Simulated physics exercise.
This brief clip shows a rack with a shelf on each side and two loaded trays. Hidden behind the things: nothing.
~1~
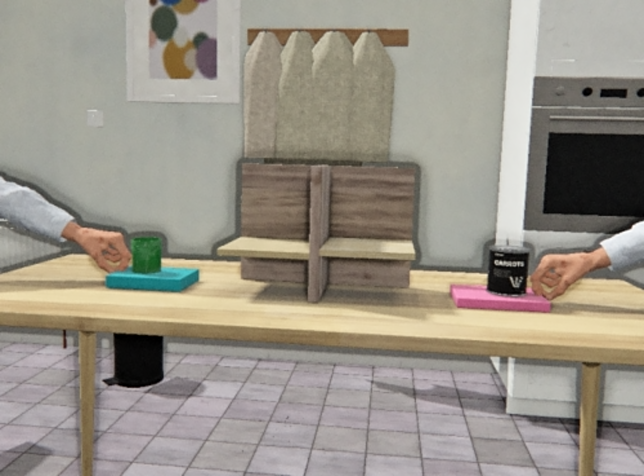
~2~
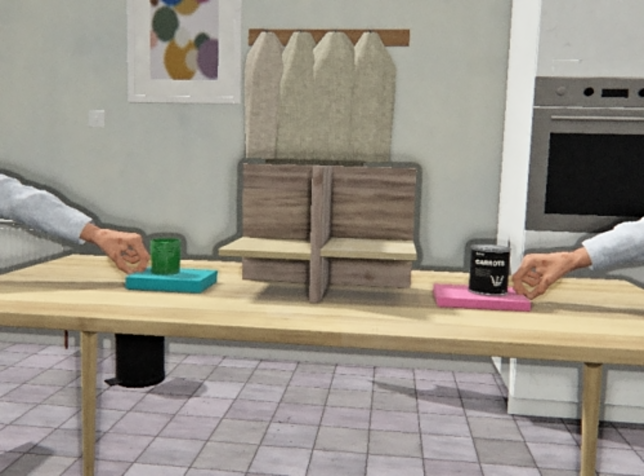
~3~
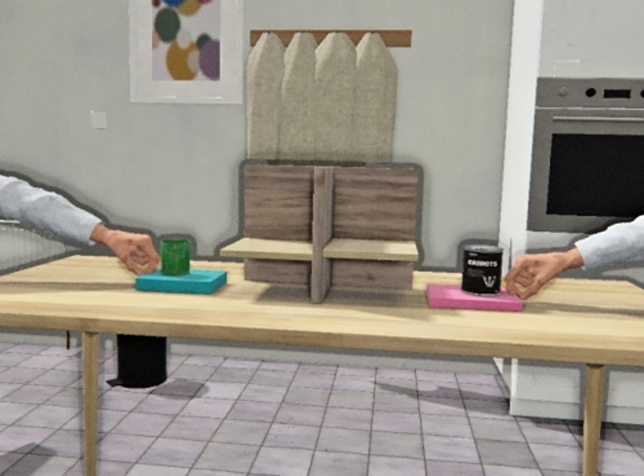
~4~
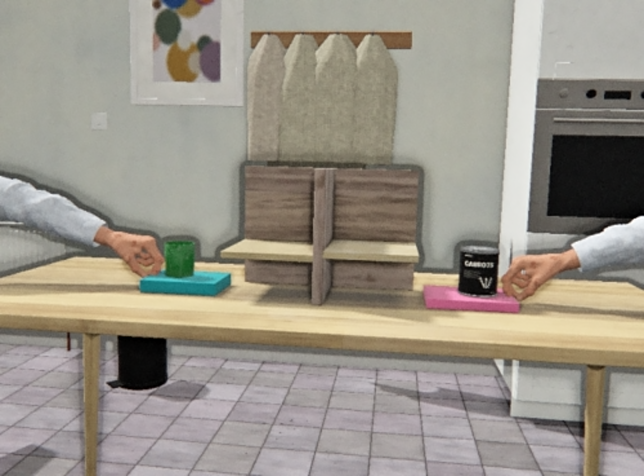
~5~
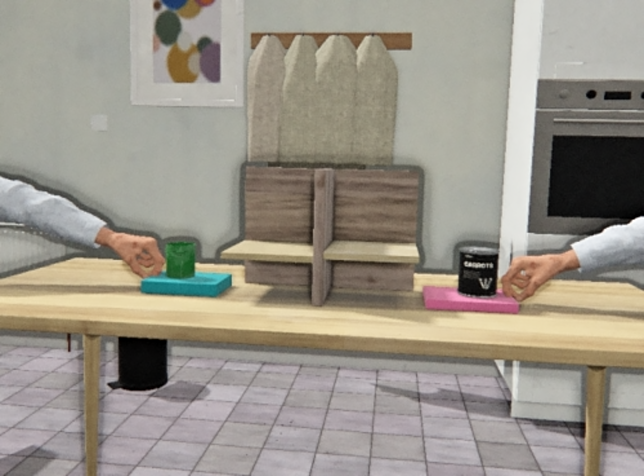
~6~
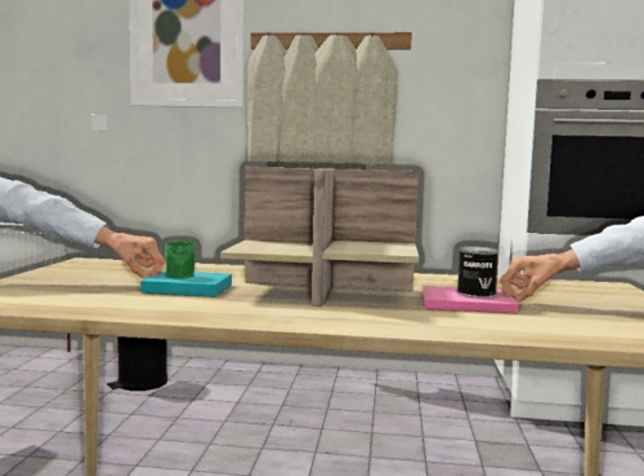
Two hands slid a turquoise tray with a green beaker and a pink tray with a black tin inward across a wooden table toward a rack between them, slowed, and then barely moved.
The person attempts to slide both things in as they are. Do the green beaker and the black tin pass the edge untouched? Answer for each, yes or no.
By item: Green beaker - no; black tin - no.
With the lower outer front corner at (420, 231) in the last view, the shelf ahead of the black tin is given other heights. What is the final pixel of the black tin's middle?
Rest point, approximately (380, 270).
Then, 1.78 s on from there, green beaker turned 9° from its first pose near (220, 262); black tin turned 8° from its first pose near (434, 269).
Then, 2.24 s on from there, green beaker turned 66° from its first pose near (207, 271); black tin turned 40° from its first pose near (433, 273).
In the end, the green beaker strikes the shelf, near (196, 275); the black tin strikes the shelf, near (460, 285).
